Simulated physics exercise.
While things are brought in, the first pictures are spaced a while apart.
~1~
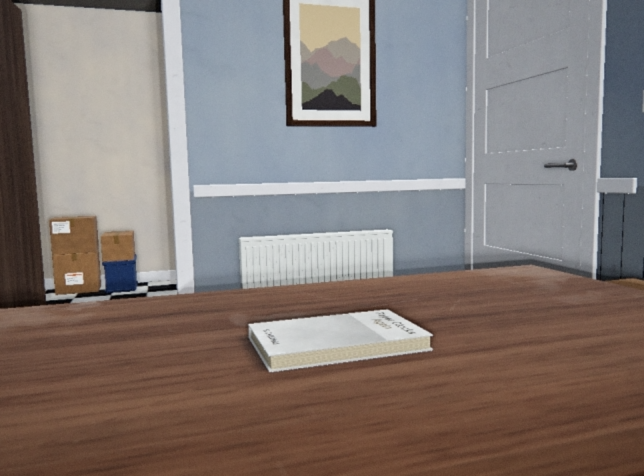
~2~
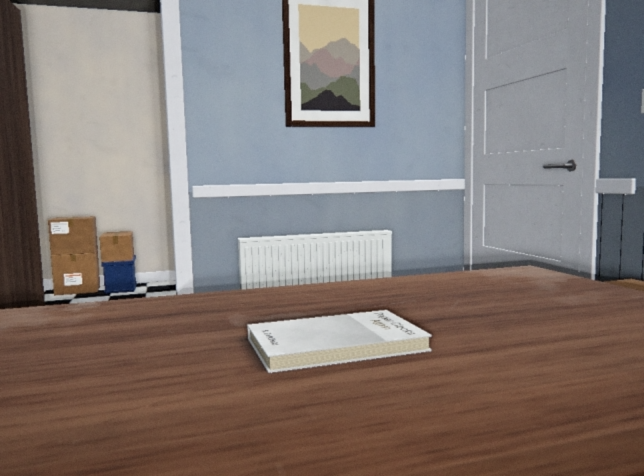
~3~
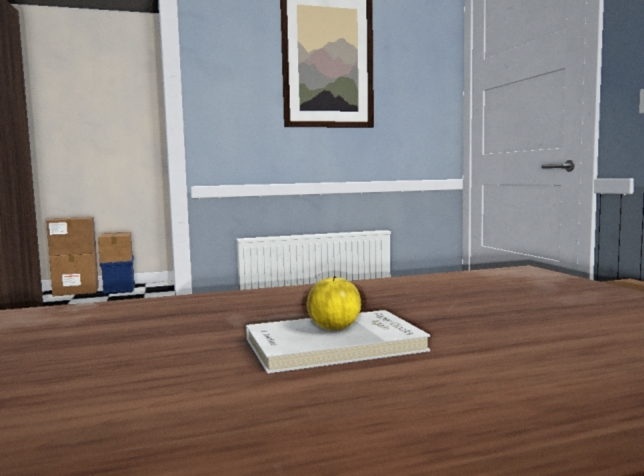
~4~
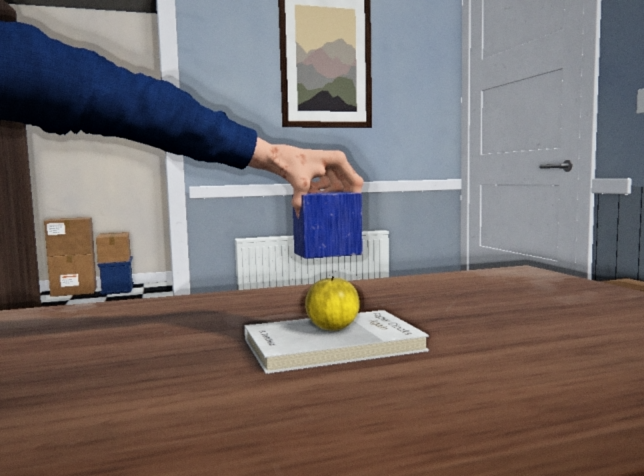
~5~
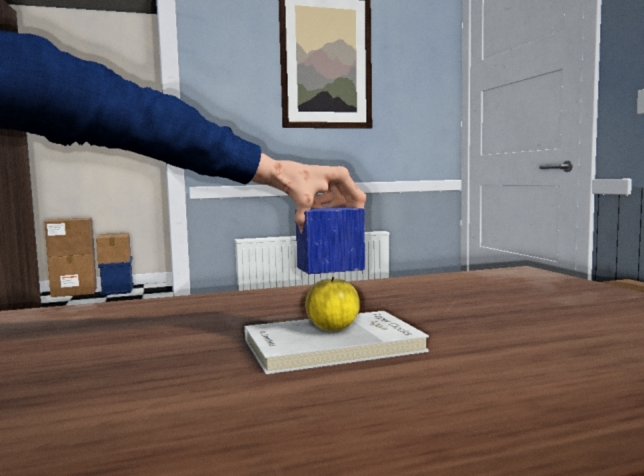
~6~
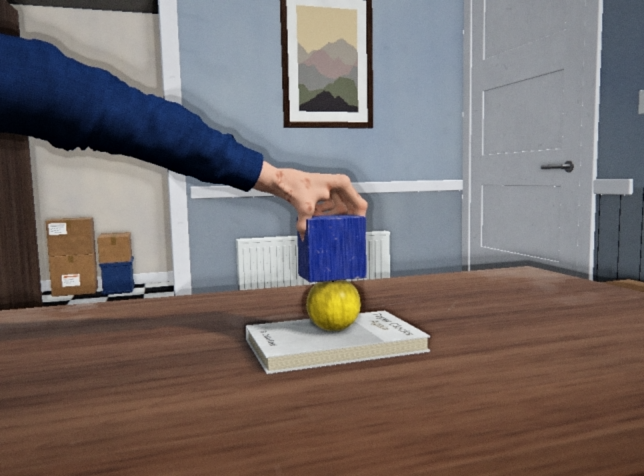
In this clip, a white book lies on a wooden table and a round yellow object appears on top of it, then a hand reaching in from the left lowers a blue block onto the yellow object.
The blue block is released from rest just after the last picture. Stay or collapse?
The pile is unstable.
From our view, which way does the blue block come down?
Looks like it moves off to the left.
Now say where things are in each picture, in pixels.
The last thing is not in view yet; white book (336, 337), in the first picture.
The last thing is not in view yet; white book (335, 337), in the second picture.
The last thing is not in view yet; white book (334, 337), in the third picture.
Still above its spot; blue block (327, 224); white book (333, 338), in the fourth picture.
Still above its spot; blue block (330, 239); white book (333, 338), in the fifth picture.
In place under the hand; blue block (331, 247); white book (334, 338), in the sixth picture.
Then, 0.80 s later than the last frame, blue block now fallen.
Then, 0.90 s later than the last frame, things are still on the move.
When it is over, fallen, blue block; the other 2 as before. End places, in pixels of the last picture, blue block near (186, 331). The pile comes apart.
